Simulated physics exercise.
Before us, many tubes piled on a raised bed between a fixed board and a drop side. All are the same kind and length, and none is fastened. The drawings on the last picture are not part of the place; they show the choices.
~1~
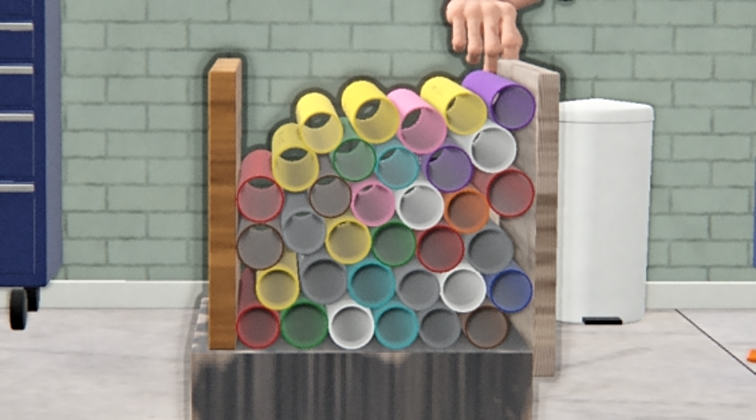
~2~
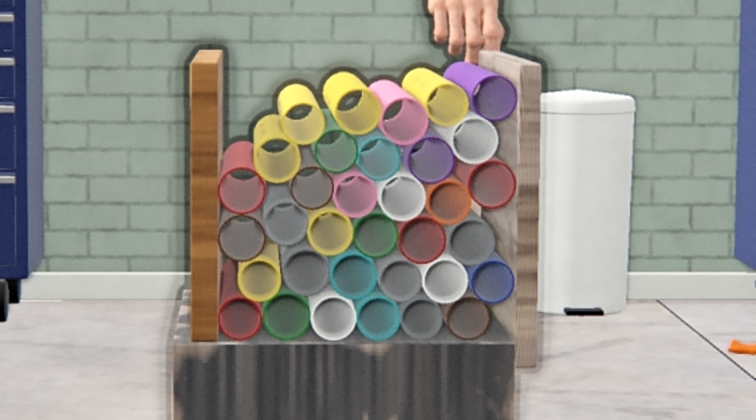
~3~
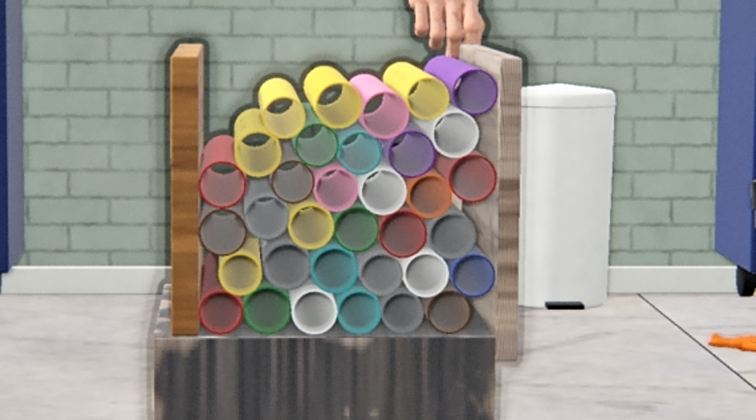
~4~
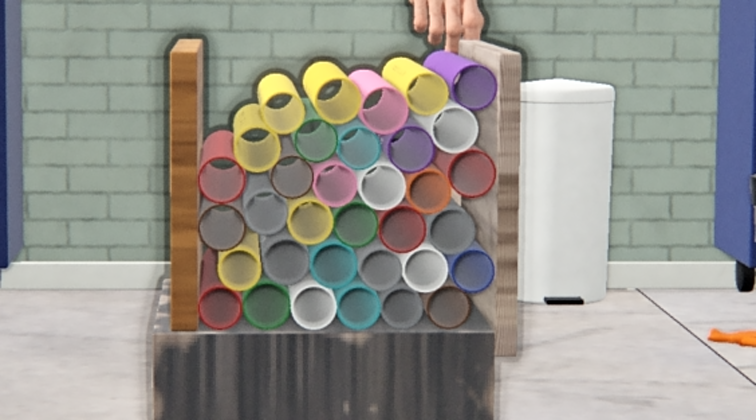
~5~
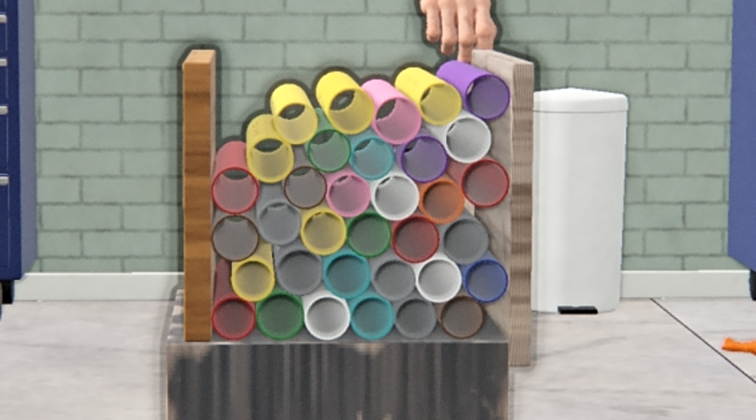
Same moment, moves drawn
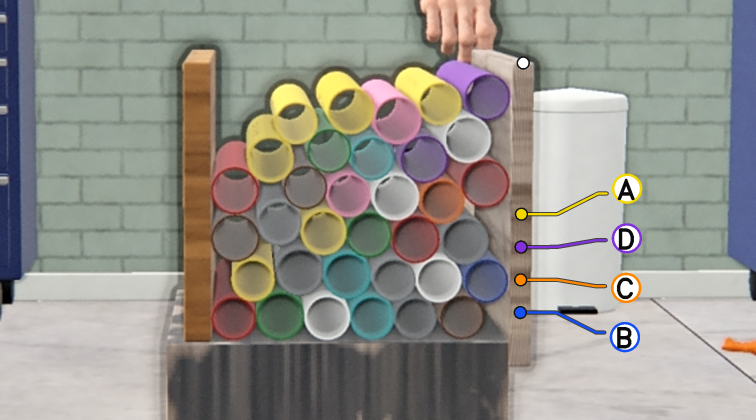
In a tiled room, a hand stays by stacked colourful tubes as the view shifts slightly.
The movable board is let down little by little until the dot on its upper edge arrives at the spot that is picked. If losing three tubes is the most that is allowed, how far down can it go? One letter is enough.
At most to A.
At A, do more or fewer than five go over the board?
Fewer than five.
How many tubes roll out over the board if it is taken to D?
At D the number is four.
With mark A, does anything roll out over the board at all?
At A: Yes.
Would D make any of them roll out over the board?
Yes.
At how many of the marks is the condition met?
One of them.
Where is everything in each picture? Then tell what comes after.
The first frame shows a brown tube (331, 196); a yellow tube (296, 168); side board (520, 203).
The second frame shows side board (502, 194); a red tube (240, 318).
The third frame shows a brown tube (449, 311); a turquoise tube (334, 270).
The fourth frame shows a green tube (355, 224); a grey tube (266, 213).
The fifth frame shows a brown tube (306, 187); a yellow tube (270, 159); side board (495, 193).
On the marked copy, A at (521, 214); B at (520, 313); C at (521, 280); D at (521, 247); the white dot at (523, 63).
Taking A. A third of the way, top of the board (510, 132).
Two thirds of the way, top of the board (510, 211).
When it is over, top of the board (510, 213), one out over the board.
As for the rest, B four out over the board; C four out over the board; D four out over the board.
